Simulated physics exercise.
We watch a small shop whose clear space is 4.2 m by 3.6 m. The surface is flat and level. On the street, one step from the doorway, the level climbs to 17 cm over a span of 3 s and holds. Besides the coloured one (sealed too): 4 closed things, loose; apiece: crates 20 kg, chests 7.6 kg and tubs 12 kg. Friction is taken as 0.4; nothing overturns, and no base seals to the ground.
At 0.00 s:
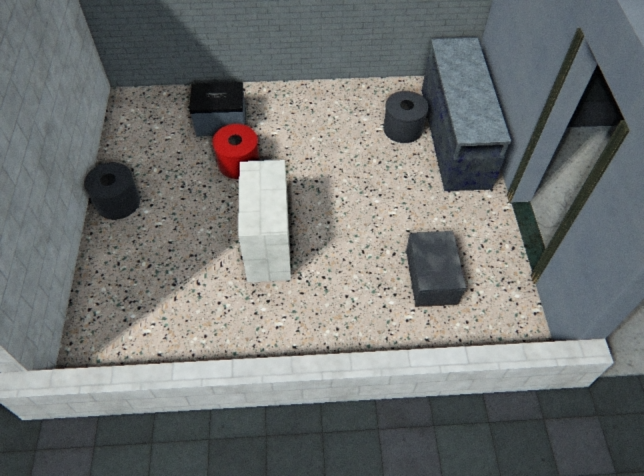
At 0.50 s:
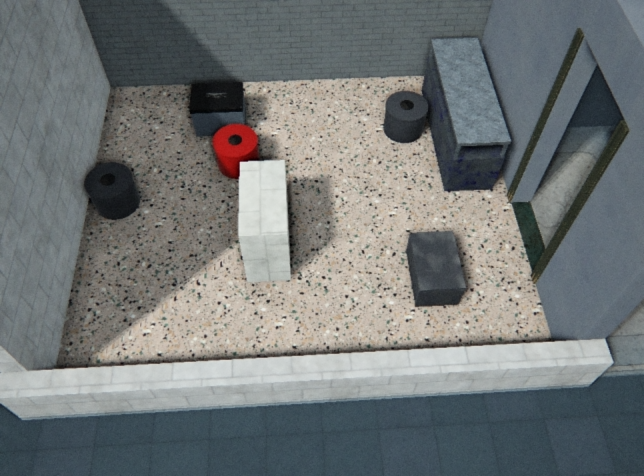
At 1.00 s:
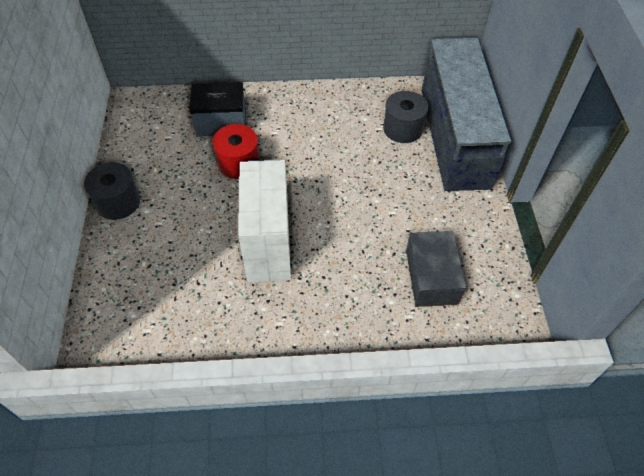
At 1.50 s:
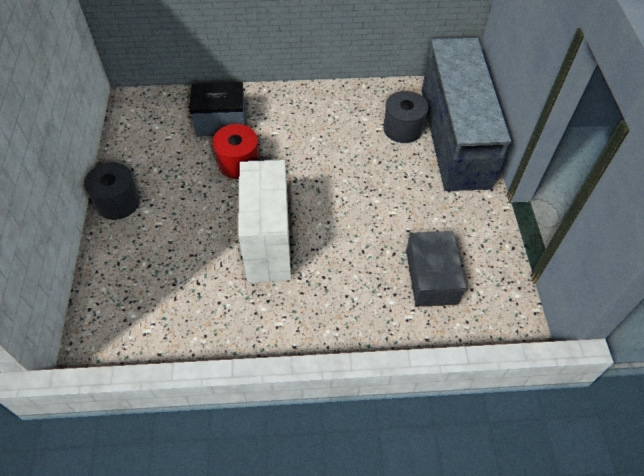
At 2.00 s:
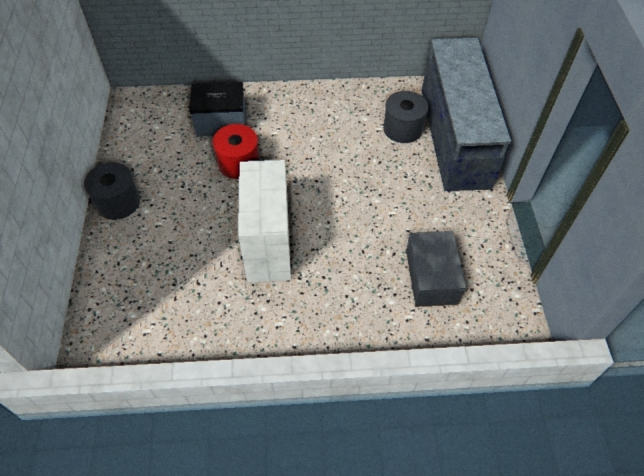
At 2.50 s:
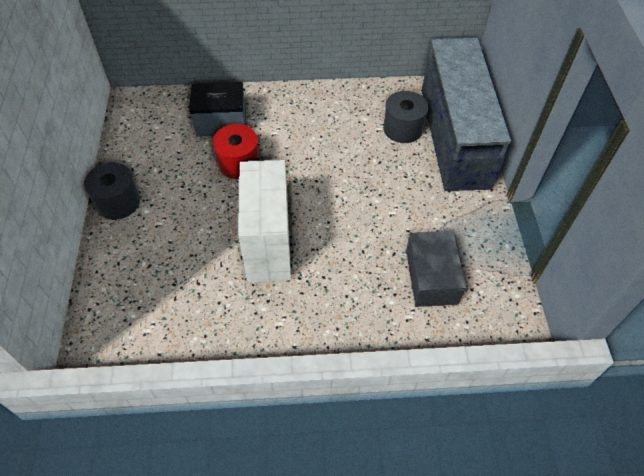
In a small shop with a red tub, dark tubs and chests standing about, water covered the street outside, then reached the doorway on the right and spread just inside, while nothing in the room moved.
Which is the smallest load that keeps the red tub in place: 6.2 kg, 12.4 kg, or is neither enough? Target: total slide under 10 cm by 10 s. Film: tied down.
It takes the heavier ballast.
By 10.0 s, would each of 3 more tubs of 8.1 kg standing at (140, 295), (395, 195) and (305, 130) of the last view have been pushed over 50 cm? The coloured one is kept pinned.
The first comes out below the threshold, the second above the threshold, the third below the threshold.
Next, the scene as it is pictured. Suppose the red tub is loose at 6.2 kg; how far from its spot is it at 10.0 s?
80 cm.
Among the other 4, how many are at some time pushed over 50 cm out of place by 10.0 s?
I get 1.
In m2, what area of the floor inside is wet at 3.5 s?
About 2.5 m2 is covered.
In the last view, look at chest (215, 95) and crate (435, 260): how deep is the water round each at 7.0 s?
About 2 and 5 cm.
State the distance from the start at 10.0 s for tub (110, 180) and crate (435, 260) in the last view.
The first is 0 cm from its start, the second 100 cm.
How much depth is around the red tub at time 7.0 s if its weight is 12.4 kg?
Close to 4 cm deep.
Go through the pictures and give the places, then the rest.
In the first picture, the red tub at (235, 140) rests on the ground; 0.0 m2 under water; 0 of 5 have shifted.
In the second picture, the red tub at (235, 140), on the bottom; 0.0 m2 under water; 0 of 5 have shifted.
In the third picture, the red tub at (235, 140) rests on the ground; 0.0 m2 under water; 0 of 5 have shifted.
In the fourth picture, the red tub at (235, 140) rests on the ground; 0.0 m2 under water; 0 of 5 have shifted.
In the fifth picture, the red tub at (235, 140) rests on the ground; 0.0 m2 under water; 0 of 5 have shifted.
In the sixth picture, the red tub at (235, 140), on the bottom; 0.5 m2 under water; 0 of 5 have shifted.
After 3.5 s the red tub would be 0 cm from its start with 6.2 kg and 0 cm from its start with 12.4 kg; 0 cm of water round it then.
After 4.5 s the red tub would be 0 cm from its start with 6.2 kg and 0 cm from its start with 12.4 kg; 2 cm of water round it then.
After 7.0 s the red tub would be 97 cm from its start with 6.2 kg and 0 cm from its start with 12.4 kg; 4 cm of water round it then.
After 10.0 s the red tub would be 83 cm from its start with 6.2 kg and 0 cm from its start with 12.4 kg; 4 cm of water round it then.
